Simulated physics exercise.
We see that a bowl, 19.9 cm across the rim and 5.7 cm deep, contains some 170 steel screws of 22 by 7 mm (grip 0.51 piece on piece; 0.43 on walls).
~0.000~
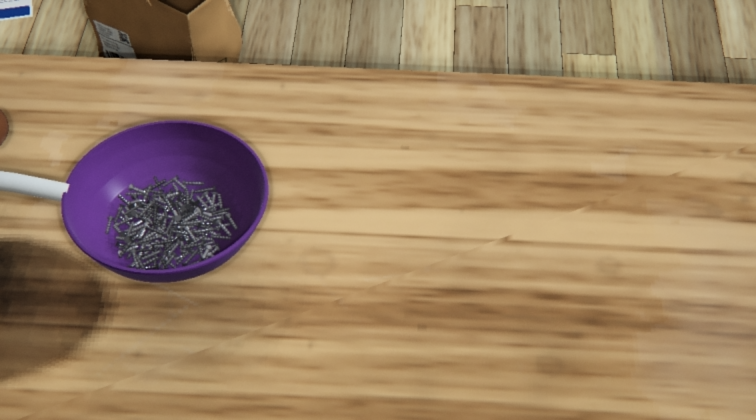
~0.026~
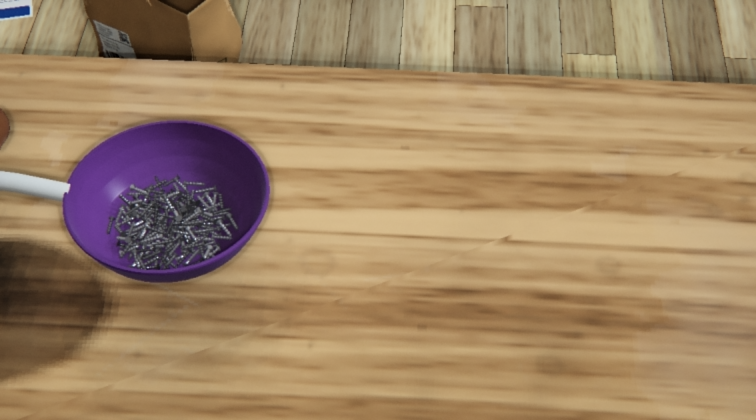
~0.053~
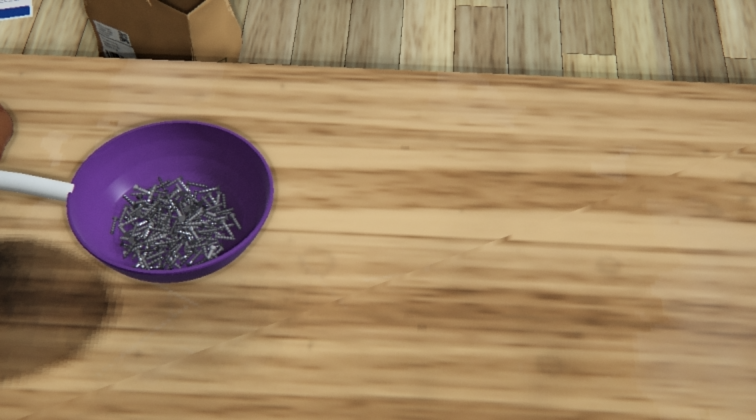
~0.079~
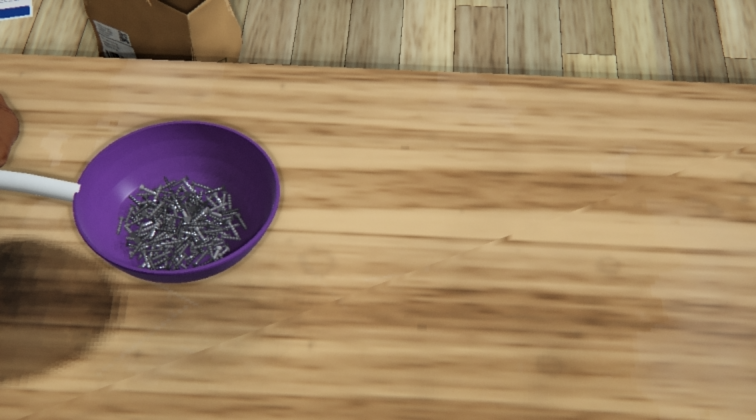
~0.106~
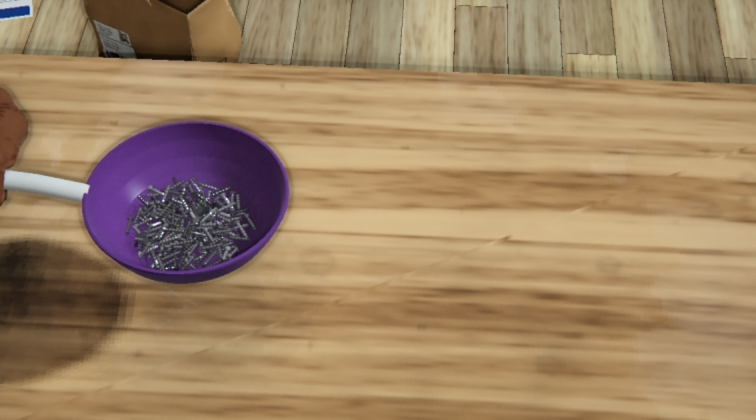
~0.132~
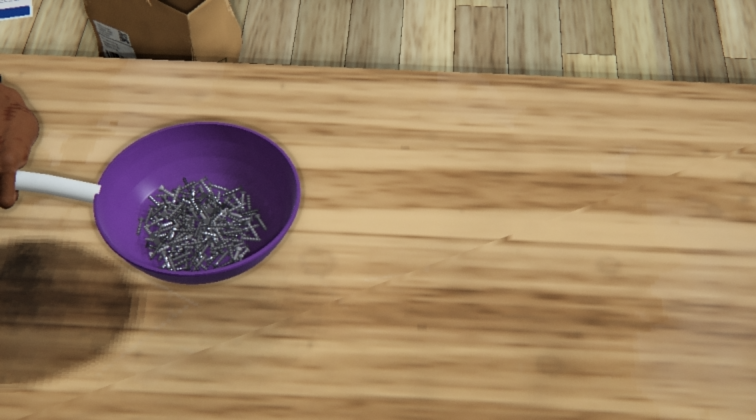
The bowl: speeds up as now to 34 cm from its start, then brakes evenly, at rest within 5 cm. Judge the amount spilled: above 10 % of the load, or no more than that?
No more than 10 %.
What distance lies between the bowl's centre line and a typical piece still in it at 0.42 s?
Roughly 4.0 centimetres, I'd say.
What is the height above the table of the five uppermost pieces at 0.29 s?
Height above table: About 15 cm.
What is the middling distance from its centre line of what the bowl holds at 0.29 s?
I'd put it near 4.0 cm.
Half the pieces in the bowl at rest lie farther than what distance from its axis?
6.0 centimetres or so.
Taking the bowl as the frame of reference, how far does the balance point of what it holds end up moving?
The distance is some 5.0 cm from start to finish.
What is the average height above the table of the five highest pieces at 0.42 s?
15 cm.
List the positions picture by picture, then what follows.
In the first frame, bowl at (181, 273); tilt 0 degrees; moved 0.0 cm; leading edge at (265, 197); top of the load at (181, 185).
In the second frame, bowl at (182, 273); tilt 0 degrees; moved 0.1 cm; leading edge at (267, 197); top of the load at (182, 186).
In the third frame, bowl at (185, 273); tilt 0 degrees; moved 0.5 cm; leading edge at (270, 197); top of the load at (184, 187).
In the fourth frame, bowl at (191, 274); tilt 0 degrees; moved 1.1 cm; leading edge at (277, 197); top of the load at (189, 187).
In the fifth frame, bowl at (200, 274); tilt 0 degrees; moved 2.1 cm; leading edge at (286, 198); top of the load at (196, 188).
In the sixth frame, bowl at (210, 275); tilt 0 degrees; moved 3.2 cm; leading edge at (297, 198); top of the load at (207, 188). Its speed is now 0.49 m/s.
After 0.29 s, tilt 0 degrees; bowl 100 %; middle of all pieces near (318, 232).
Then, at 0.42 s, tilt 0 degrees; bowl 100 %; middle of all pieces near (485, 240).
Then, at 0.54 s, tilt 0 degrees; bowl 100 %; middle of all pieces near (623, 237).
After 0.65 s, tilt 0 degrees; bowl 100 %; middle of all pieces near (628, 235).
At rest (1.1 s), bowl 100 %.
